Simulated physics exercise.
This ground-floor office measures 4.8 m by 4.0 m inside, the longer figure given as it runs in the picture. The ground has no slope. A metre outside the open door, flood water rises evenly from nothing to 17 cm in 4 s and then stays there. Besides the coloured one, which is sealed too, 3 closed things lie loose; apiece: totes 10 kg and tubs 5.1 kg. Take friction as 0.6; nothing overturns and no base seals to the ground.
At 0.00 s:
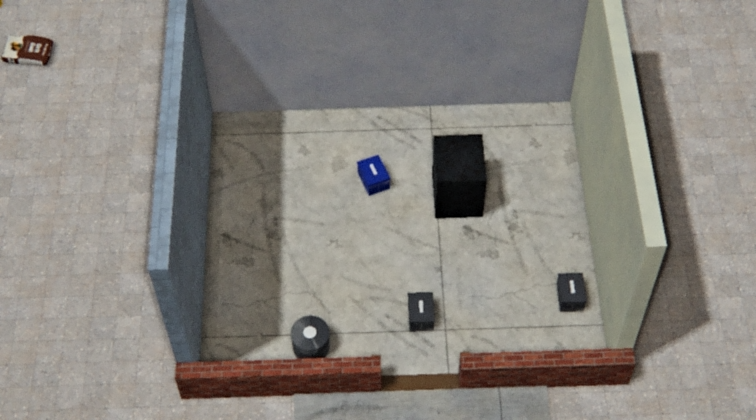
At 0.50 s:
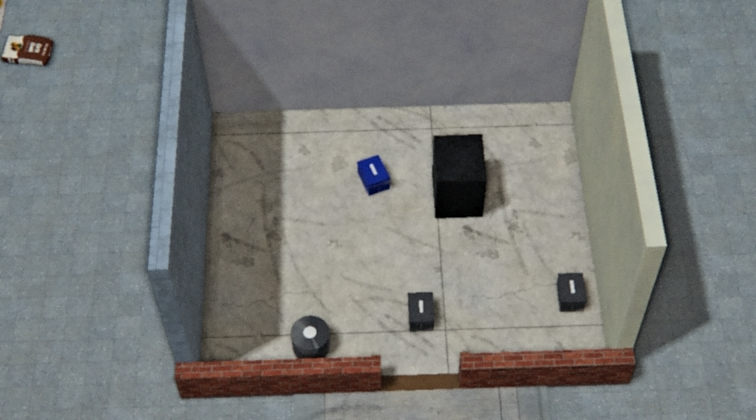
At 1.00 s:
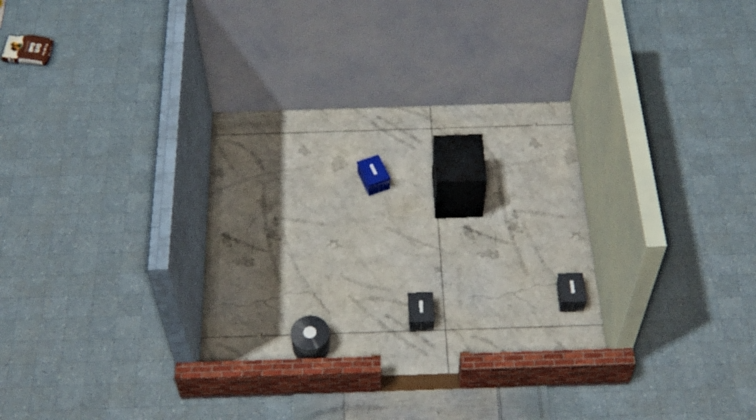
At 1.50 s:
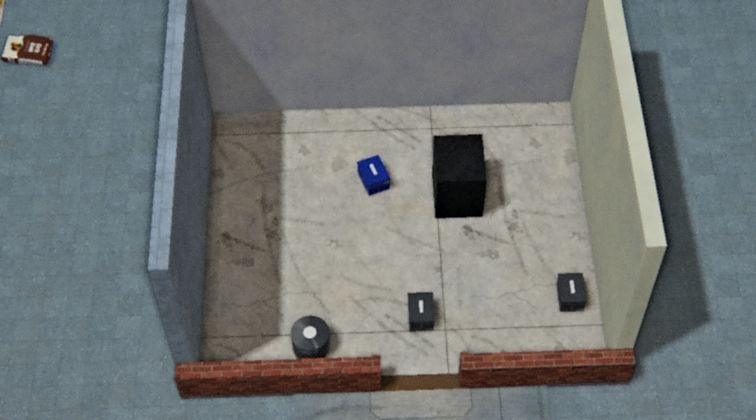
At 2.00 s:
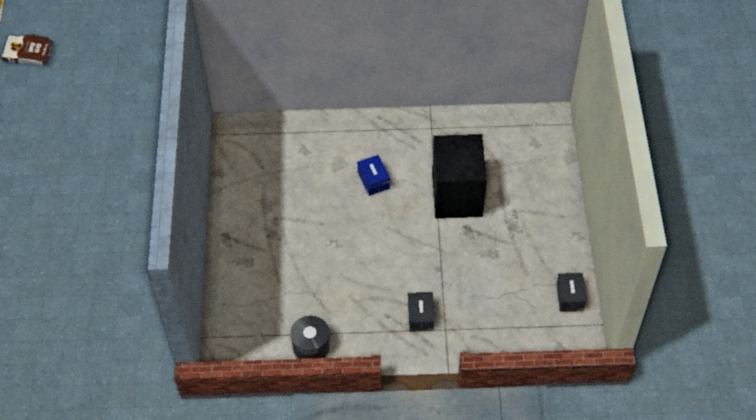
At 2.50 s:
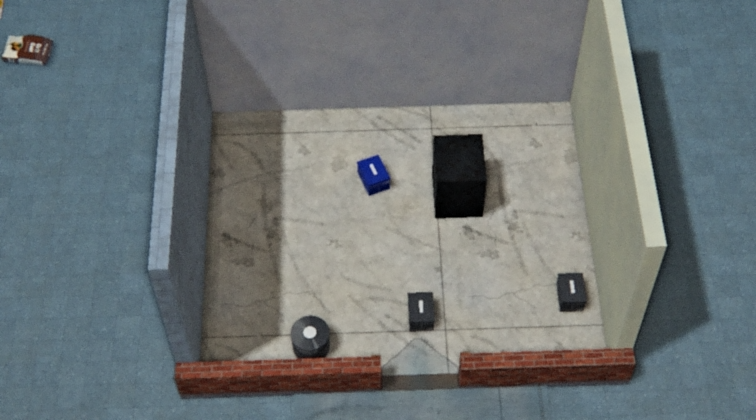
A roofless room with a pale, cracked floor, bluish left wall, greenish right wall and low brick front is seen from high above. A blue tote sits near the middle beside a large black block, with two dark totes and a round dark tub nearer the front. Bluish water spreads over the paving outside, then just enters the doorway, while the objects and camera stay still.
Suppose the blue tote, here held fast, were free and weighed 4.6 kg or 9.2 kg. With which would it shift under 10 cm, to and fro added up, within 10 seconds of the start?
Verdict: The lower weight is enough.
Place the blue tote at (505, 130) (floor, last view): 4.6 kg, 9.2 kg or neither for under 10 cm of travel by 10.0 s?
It takes the larger.
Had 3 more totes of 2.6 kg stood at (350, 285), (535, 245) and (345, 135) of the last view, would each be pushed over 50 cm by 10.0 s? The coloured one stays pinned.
In turn: Past it, over, short of it.
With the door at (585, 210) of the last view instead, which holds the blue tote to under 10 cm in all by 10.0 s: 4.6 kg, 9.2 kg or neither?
In that case the lower weight is enough.
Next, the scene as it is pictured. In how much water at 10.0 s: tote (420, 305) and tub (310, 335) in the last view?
Roughly 5 and 1 cm.
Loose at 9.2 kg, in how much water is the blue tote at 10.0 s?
Roughly 2 cm.
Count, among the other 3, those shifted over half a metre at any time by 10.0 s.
0 of them.
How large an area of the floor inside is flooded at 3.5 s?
Roughly 1.5 m2.
After 3.5 s the blue tote would be 0 cm from its start with 4.6 kg and 0 cm from its start with 9.2 kg; 0 cm of water round it then.
After 4.5 s the blue tote would be 0 cm from its start with 4.6 kg and 0 cm from its start with 9.2 kg; 0 cm of water round it then.
After 7.0 s the blue tote would be 0 cm from its start with 4.6 kg and 0 cm from its start with 9.2 kg; 2 cm of water round it then.
After 10.0 s the blue tote would be 0 cm from its start with 4.6 kg and 0 cm from its start with 9.2 kg; 2 cm of water round it then.
